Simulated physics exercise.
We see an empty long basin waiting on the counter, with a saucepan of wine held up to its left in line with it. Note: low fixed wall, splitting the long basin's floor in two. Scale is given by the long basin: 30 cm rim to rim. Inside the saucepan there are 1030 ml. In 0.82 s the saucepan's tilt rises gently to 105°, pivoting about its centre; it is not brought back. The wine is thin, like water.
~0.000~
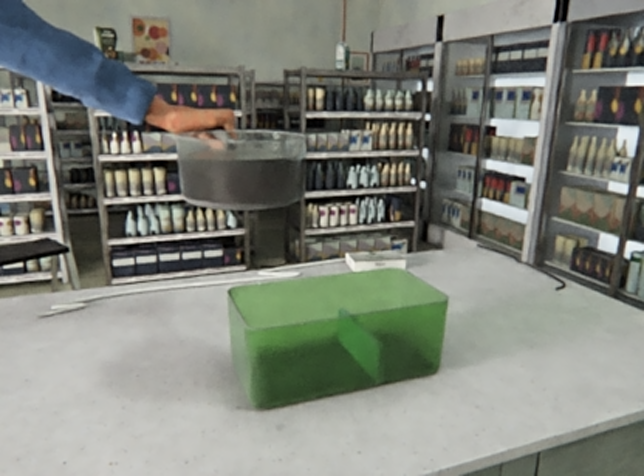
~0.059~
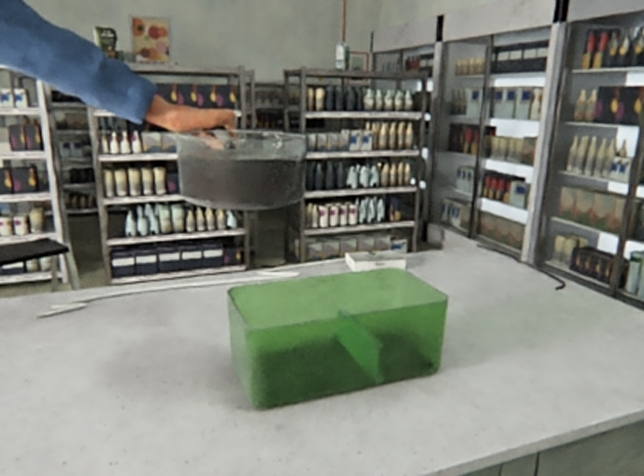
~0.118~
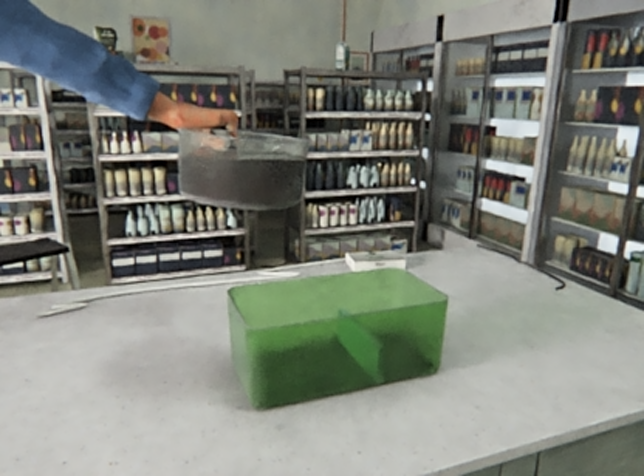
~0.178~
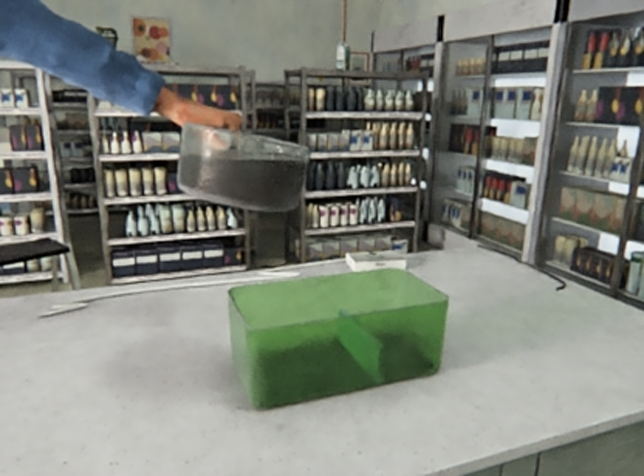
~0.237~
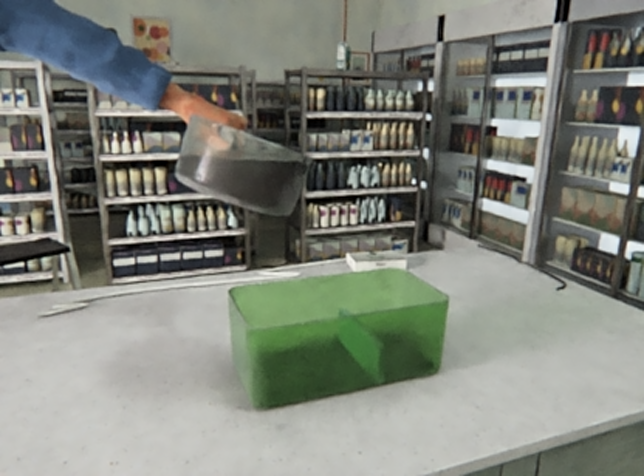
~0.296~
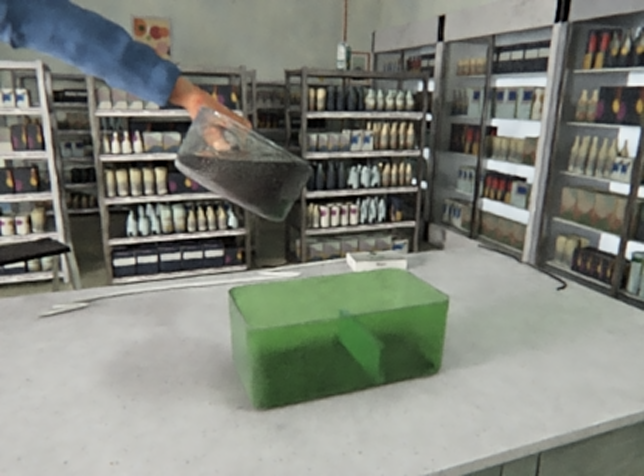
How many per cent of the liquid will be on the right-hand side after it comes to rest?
Some 12 per cent will be on the right-hand side.
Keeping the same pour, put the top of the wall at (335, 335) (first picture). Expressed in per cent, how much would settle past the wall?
Then roughly 55 per cent would end up there.
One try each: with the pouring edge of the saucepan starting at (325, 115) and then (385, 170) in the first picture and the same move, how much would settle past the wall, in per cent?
Try 1: Approx. 40 %; try 2: Approx. 75 %.
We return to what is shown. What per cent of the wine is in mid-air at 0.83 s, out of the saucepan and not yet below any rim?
It comes to some 12 percent of the total.
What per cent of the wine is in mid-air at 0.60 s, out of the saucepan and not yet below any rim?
Share: Roughly 50 per cent.
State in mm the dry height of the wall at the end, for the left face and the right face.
I'd say some 26 mm on the left and some 50 mm on the right.
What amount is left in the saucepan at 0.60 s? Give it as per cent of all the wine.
Some 34 % of it is still there.
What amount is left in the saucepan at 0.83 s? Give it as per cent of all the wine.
Close to 7 in a hundred.
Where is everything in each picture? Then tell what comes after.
It leans 0°; its right rim is at (302, 136); the wine meets the walls at (181, 156) and (299, 153); the long basin's rim runs from (236, 309) to (424, 283); the wall's top is at (360, 327), in the first picture.
It leans 1°; its right rim is at (302, 138); the wine meets the walls at (181, 156) and (298, 154), in the second picture.
It leans 5°; its right rim is at (304, 142); the wine meets the walls at (182, 155) and (299, 155), in the third picture.
It leans 12°; its right rim is at (306, 149); the wine meets the walls at (182, 154) and (301, 156), in the fourth picture.
It leans 20°; its right rim is at (308, 159); the wine meets the walls at (182, 155) and (305, 157), in the fifth picture.
It leans 30°; its right rim is at (308, 170); the wine meets the walls at (179, 154) and (302, 161); 1 per cent is over the edge, in the sixth picture.
By 0.60 s the tilt is 88° and 33 per cent is still to pour, 15 is left of the wall and 2 right of it.
By 0.83 s the tilt is 105° and 7 per cent is still to pour, 70 is left of the wall and 11 right of it.
By 1.06 s the tilt is 105° and 1 per cent is still to pour, 80 is left of the wall and 12 right of it.
By 1.32 s the tilt is 105° and 0 per cent is still to pour, 83 is left of the wall and 12 right of it.
At rest 83 per cent lies left of the wall, 12 right of it and 5 outside.
